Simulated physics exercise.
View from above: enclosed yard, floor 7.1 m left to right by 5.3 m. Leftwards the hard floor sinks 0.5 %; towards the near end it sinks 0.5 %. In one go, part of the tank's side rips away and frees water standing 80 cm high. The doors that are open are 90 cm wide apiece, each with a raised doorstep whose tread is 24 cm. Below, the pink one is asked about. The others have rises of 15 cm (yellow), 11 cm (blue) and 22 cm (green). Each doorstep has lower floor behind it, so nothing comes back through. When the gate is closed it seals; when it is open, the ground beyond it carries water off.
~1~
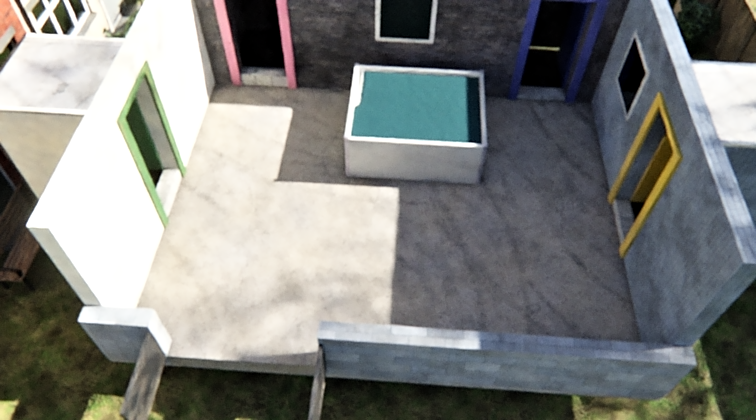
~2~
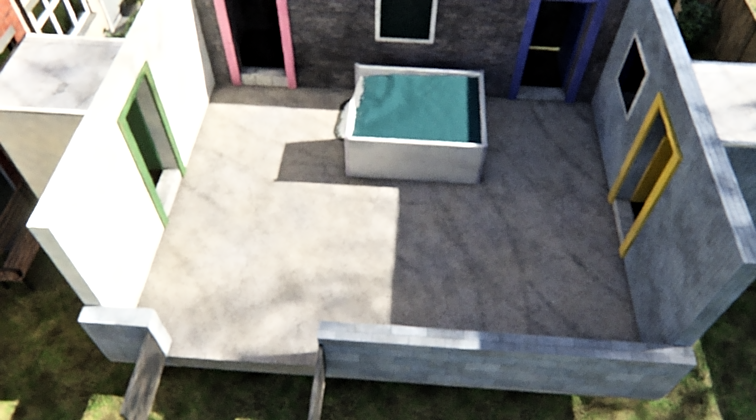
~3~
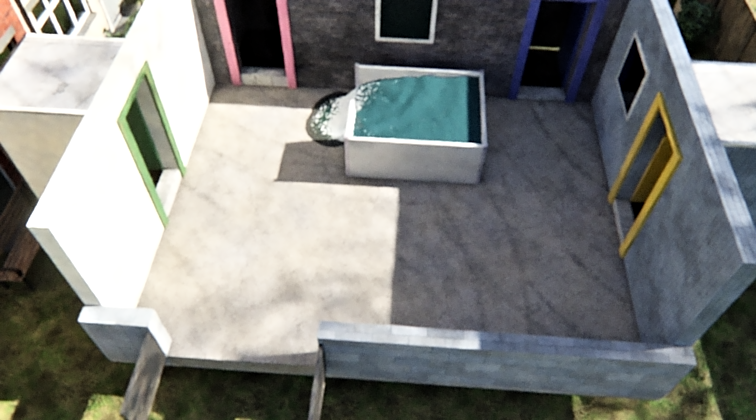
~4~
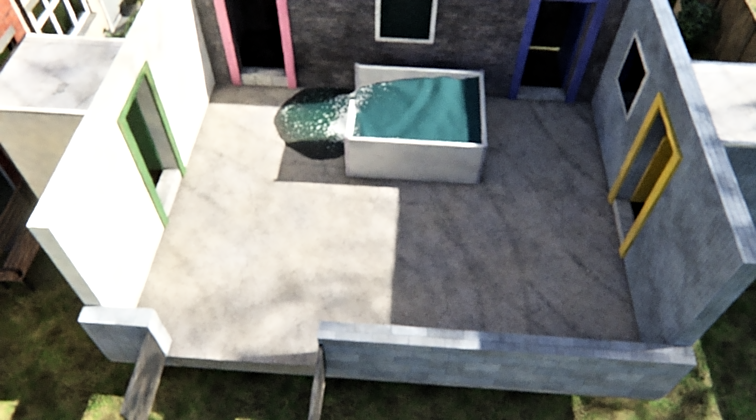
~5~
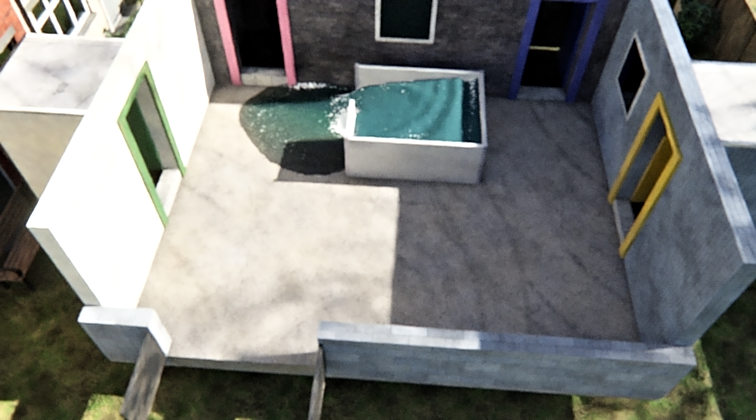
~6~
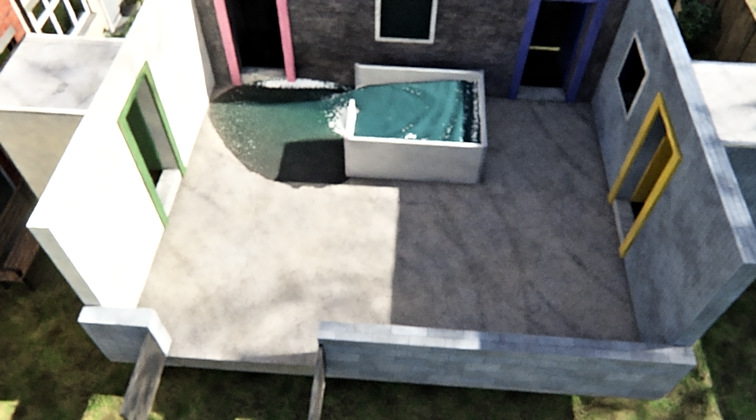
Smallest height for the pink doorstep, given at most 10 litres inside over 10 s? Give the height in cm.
About 29 cm.
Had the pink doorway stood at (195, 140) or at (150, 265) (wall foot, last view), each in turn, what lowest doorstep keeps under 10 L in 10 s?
31 and 8.5 cm.
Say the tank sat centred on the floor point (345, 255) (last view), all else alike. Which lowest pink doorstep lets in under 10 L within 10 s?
In this case, 22 cm or so.
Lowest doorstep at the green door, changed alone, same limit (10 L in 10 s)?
For the green door, about 14.0 cm.
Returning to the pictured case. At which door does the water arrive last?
The yellow door.
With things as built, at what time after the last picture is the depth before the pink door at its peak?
Crest at t of about 2.6 s.
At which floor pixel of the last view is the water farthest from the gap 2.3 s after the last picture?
At about (127, 336).
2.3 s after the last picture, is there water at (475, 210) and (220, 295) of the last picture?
First untouched, then soaked.
Then, 0.7 s after the last picture water covers 20 % of the floor, deepest (58 cm) near (213, 91); 21 cm at the pink door, 0 litres in over its 24 cm doorstep.
Then, 2.3 s after the last picture water covers 35 % of the floor, deepest (38 cm) near (127, 336); 27 cm at the pink door, 15 litres in over its 24 cm doorstep.
Then, 9.3 s after the last picture water covers 80 % of the floor, deepest (12 cm) near (127, 336); 9 cm at the pink door, 24 litres in over its 24 cm doorstep.
At the pink door as built, the water peaked near 29 cm, 2.5 s after the last picture.
With a doorstep of 23.5 cm, 26 litres would have come in within the 10 s; with 32 cm, 5 litres. So under 10 litres takes about 29 cm.
